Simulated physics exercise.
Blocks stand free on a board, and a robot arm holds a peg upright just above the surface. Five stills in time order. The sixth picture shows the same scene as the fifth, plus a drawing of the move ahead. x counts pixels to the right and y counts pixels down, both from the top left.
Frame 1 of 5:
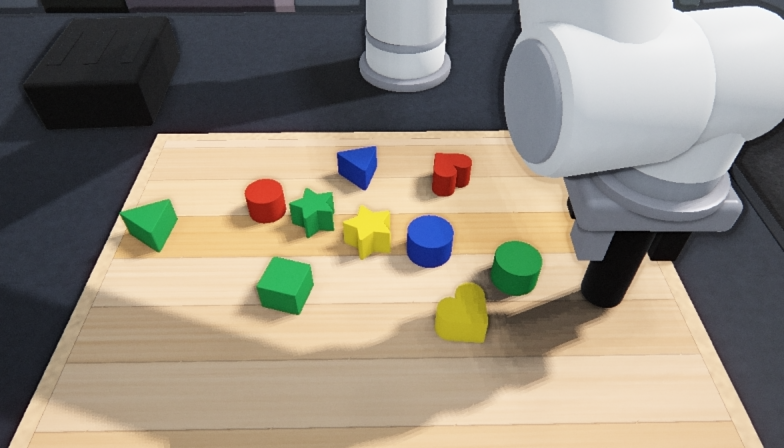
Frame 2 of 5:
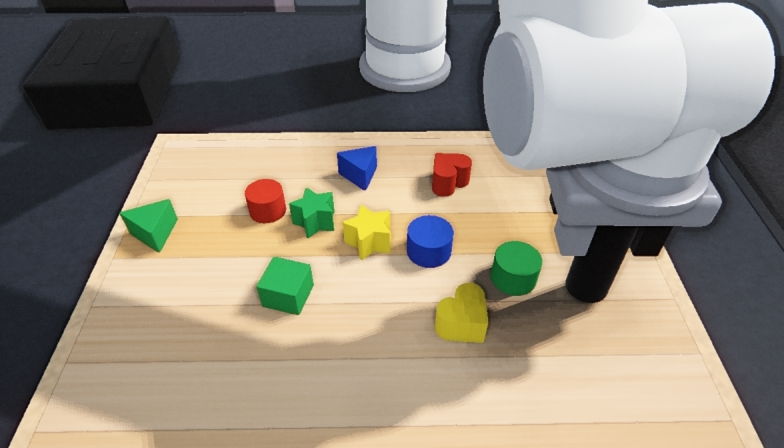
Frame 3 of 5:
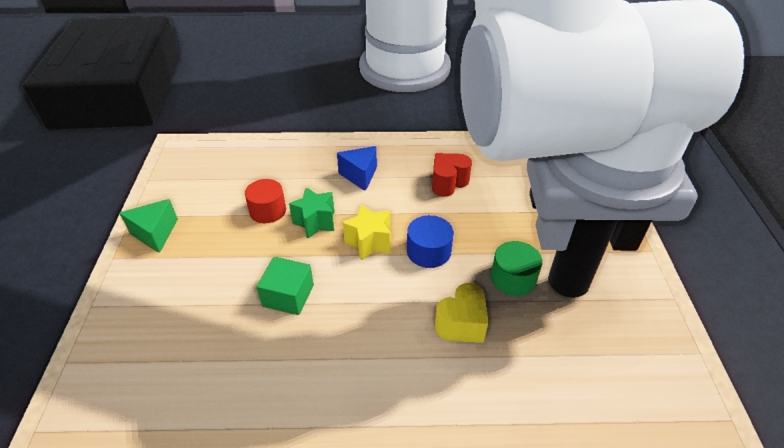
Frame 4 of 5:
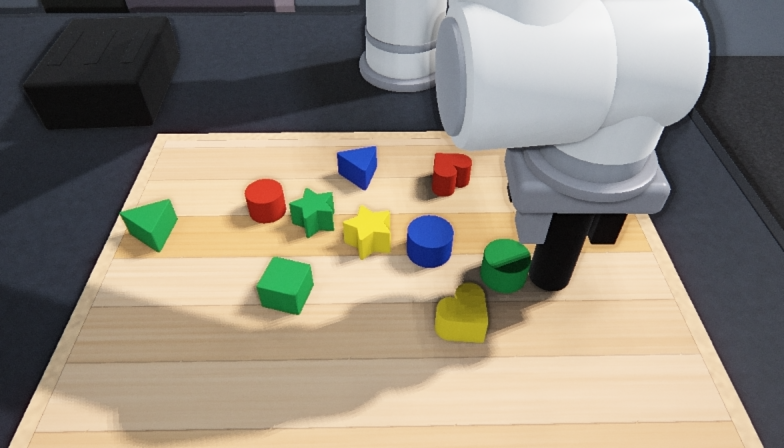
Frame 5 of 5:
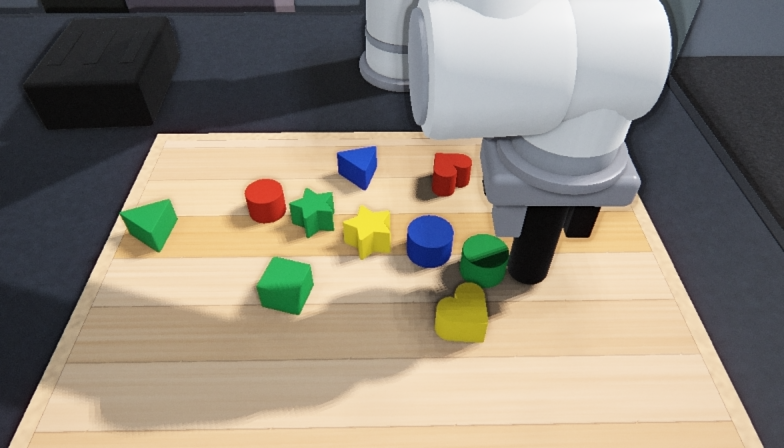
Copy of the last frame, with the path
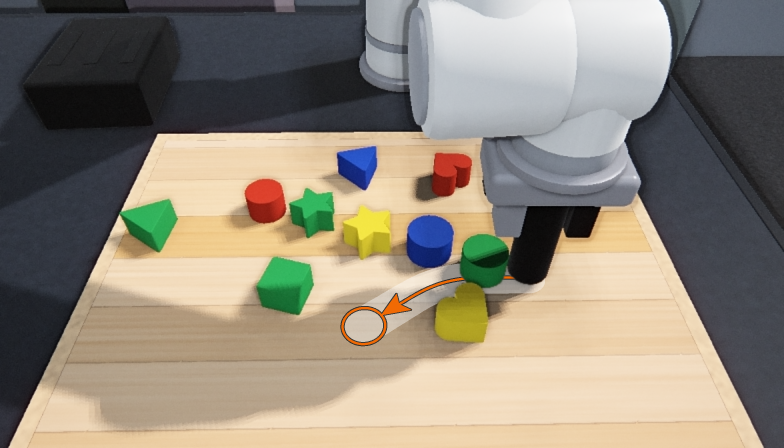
We see colourful blocks scattered on a wooden board as a robot arm moves its upright black peg leftward, reaching the green circular block and pushing it left toward the blue one while the other blocks stay still.
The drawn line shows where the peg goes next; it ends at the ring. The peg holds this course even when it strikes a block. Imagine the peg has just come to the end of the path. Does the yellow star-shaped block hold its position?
The answer is no.
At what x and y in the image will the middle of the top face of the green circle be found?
About (399, 242).
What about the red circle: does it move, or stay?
The red circle keeps its place.
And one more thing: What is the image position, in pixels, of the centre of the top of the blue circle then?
Its top centre lands on (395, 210).
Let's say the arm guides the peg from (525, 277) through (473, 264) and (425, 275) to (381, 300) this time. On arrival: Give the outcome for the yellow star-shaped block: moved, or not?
Its place changes.
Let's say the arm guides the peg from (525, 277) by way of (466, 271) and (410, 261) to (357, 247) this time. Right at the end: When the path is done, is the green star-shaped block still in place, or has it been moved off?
From what I can tell, it won't keep its place.
Path on the board, from (525, 277) over (467, 278) and (414, 296) to (364, 326).
On the path given first. One third of the way, peg at (467, 271); yellow star-shaped block at (360, 220); blue circle at (401, 217); green circle at (428, 244).
Two thirds of the way, peg at (414, 288); yellow star-shaped block at (357, 218), turned 15° anticlockwise; blue circle at (395, 210); green circle at (399, 242).
At the end, peg at (363, 318); red circle in place; yellow star-shaped block at (357, 218), turned 15° anticlockwise; blue circle at (395, 210); yellow heart in place; green circle at (399, 242).
